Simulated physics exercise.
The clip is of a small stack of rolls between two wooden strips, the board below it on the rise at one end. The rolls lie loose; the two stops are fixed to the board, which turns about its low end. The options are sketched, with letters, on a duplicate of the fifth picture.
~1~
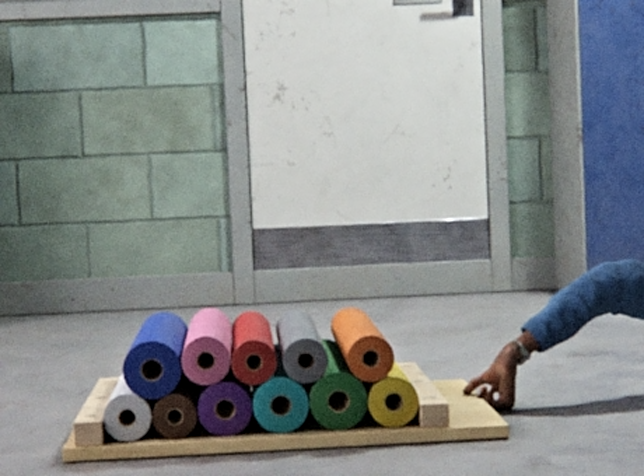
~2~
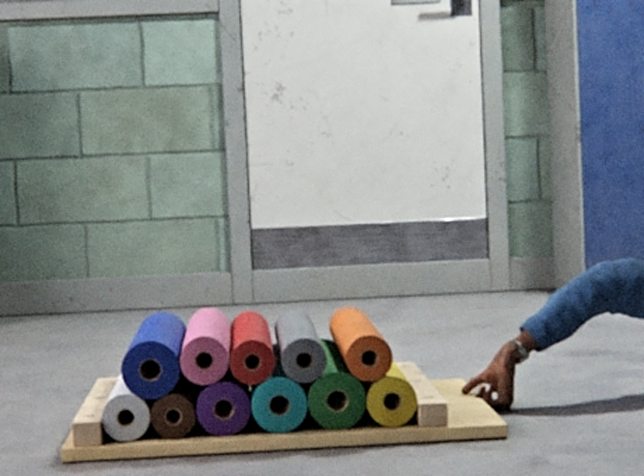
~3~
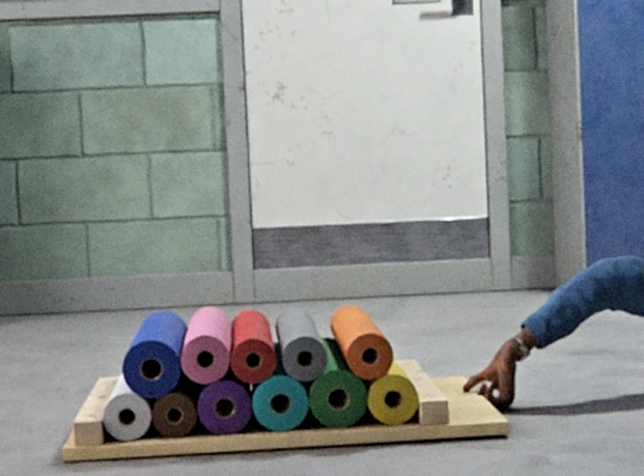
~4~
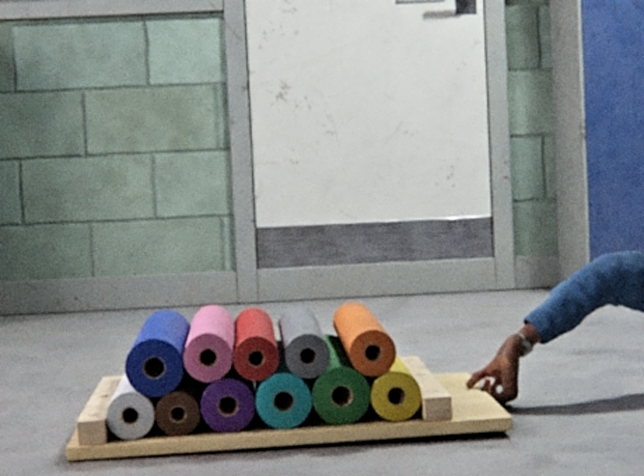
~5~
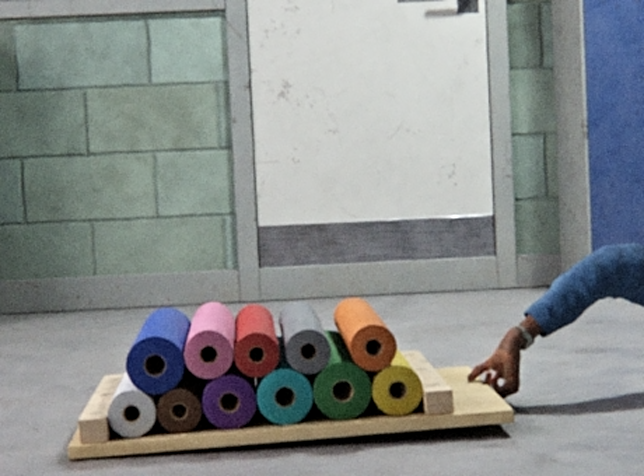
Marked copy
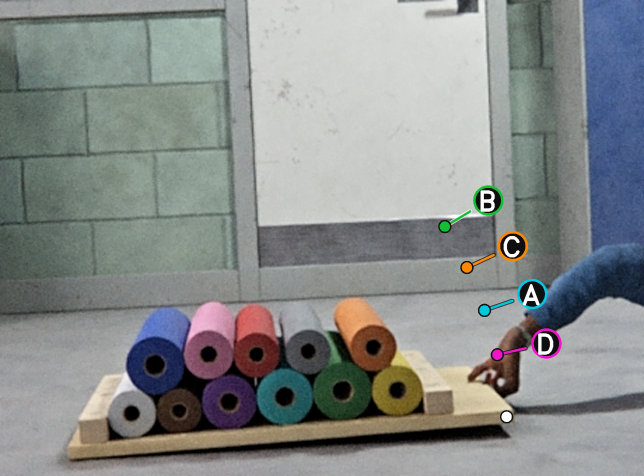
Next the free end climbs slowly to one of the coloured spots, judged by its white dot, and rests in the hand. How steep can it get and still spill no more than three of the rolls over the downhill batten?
Up to B.
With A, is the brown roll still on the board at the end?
Yes, with A.
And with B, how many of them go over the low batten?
At B the number is two.
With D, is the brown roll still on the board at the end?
Yes.
On the marked copy, A at (485, 310); B at (445, 226); C at (467, 267); D at (497, 355); the white dot at (506, 417).
Taking B. A third of the way, board at 17°.
Two thirds of the way, board at 28°.
When it is over, board at 28°, two over the low batten (blue, pink).
As for the rest, A two over the low batten (blue, pink); C two over the low batten (blue, pink); D one over the low batten (blue).
